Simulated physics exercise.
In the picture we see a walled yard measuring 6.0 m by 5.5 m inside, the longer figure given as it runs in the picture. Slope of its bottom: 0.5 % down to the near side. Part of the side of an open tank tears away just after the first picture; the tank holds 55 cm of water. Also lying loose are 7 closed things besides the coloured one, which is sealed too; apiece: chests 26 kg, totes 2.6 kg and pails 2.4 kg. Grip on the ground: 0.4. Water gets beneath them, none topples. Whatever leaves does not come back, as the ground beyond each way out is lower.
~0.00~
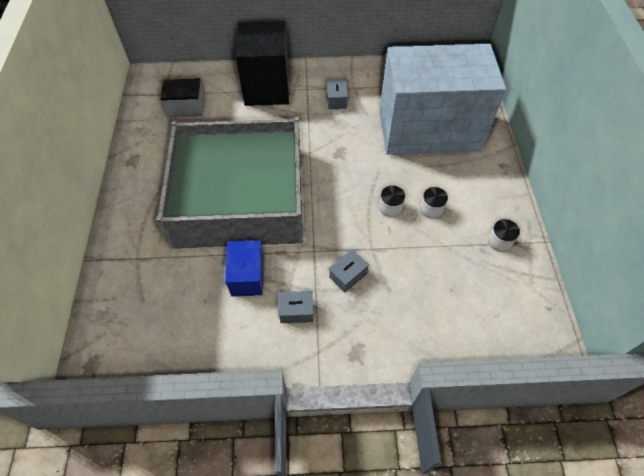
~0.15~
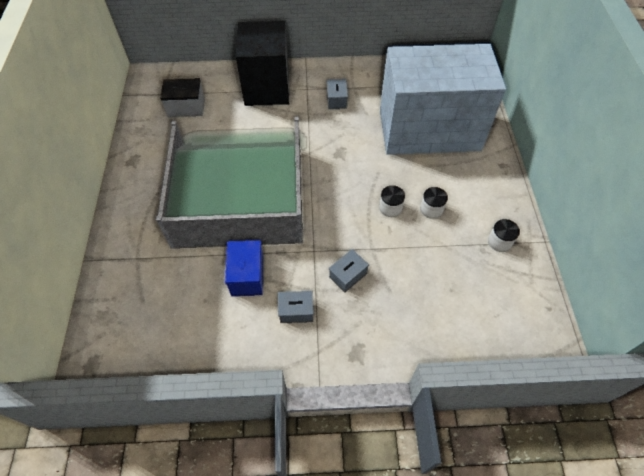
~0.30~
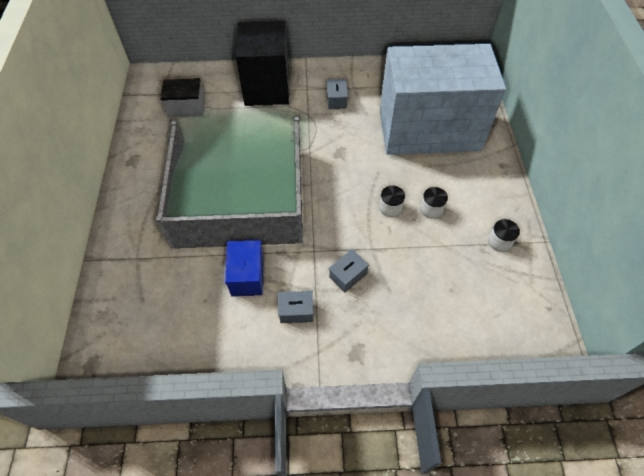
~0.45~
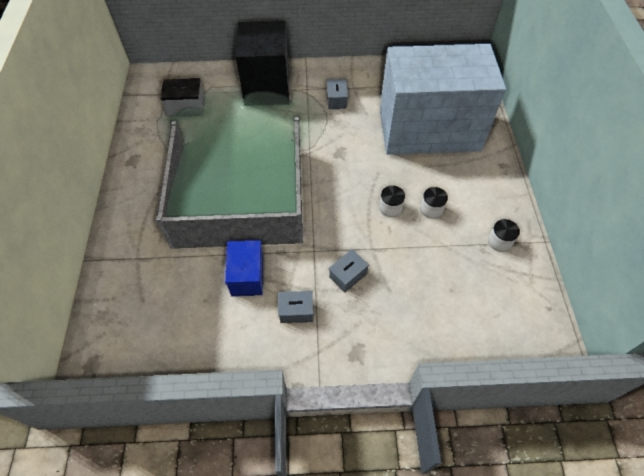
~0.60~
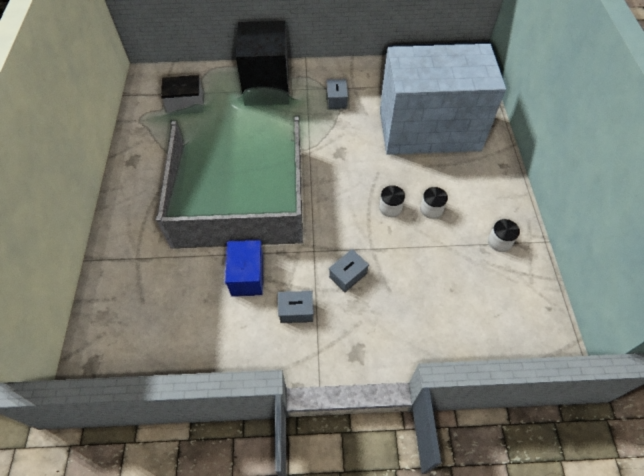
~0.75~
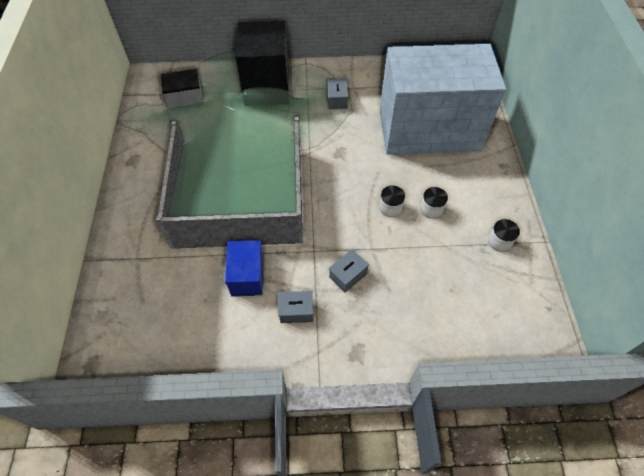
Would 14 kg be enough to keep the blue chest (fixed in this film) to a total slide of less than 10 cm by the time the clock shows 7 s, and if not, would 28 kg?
Yes, 14 kg suffices.
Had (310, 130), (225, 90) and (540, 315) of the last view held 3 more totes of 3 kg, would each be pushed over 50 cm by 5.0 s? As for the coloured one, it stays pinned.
Going through them in turn, the answers are too far, too far and not too far.
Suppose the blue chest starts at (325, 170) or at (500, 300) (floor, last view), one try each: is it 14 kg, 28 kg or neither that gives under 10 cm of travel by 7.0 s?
Respectively, first option suffices; first option suffices.
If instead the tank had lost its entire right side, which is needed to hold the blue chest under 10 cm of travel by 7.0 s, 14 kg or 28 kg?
In that case only the larger load is enough.
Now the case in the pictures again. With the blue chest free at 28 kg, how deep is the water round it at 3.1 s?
Close to 0 cm deep.
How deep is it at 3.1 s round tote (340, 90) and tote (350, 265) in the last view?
First roughly 17 cm, second roughly 0 cm.
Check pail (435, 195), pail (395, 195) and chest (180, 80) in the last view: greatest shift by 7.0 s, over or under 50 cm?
So, going through them in order, it's not beyond, beyond and beyond.
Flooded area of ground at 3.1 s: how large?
Roughly 16 m2.
After 1.4 s the blue chest would be 0 cm from its start with 14 kg and 0 cm from its start with 28 kg; 0 cm of water round it then.
After 3.1 s the blue chest would be 0 cm from its start with 14 kg and 0 cm from its start with 28 kg; 0 cm of water round it then.
After 4.9 s the blue chest would be 0 cm from its start with 14 kg and 0 cm from its start with 28 kg; 0 cm of water round it then.
After 7.0 s the blue chest would be 0 cm from its start with 14 kg and 0 cm from its start with 28 kg; 2 cm of water round it then.
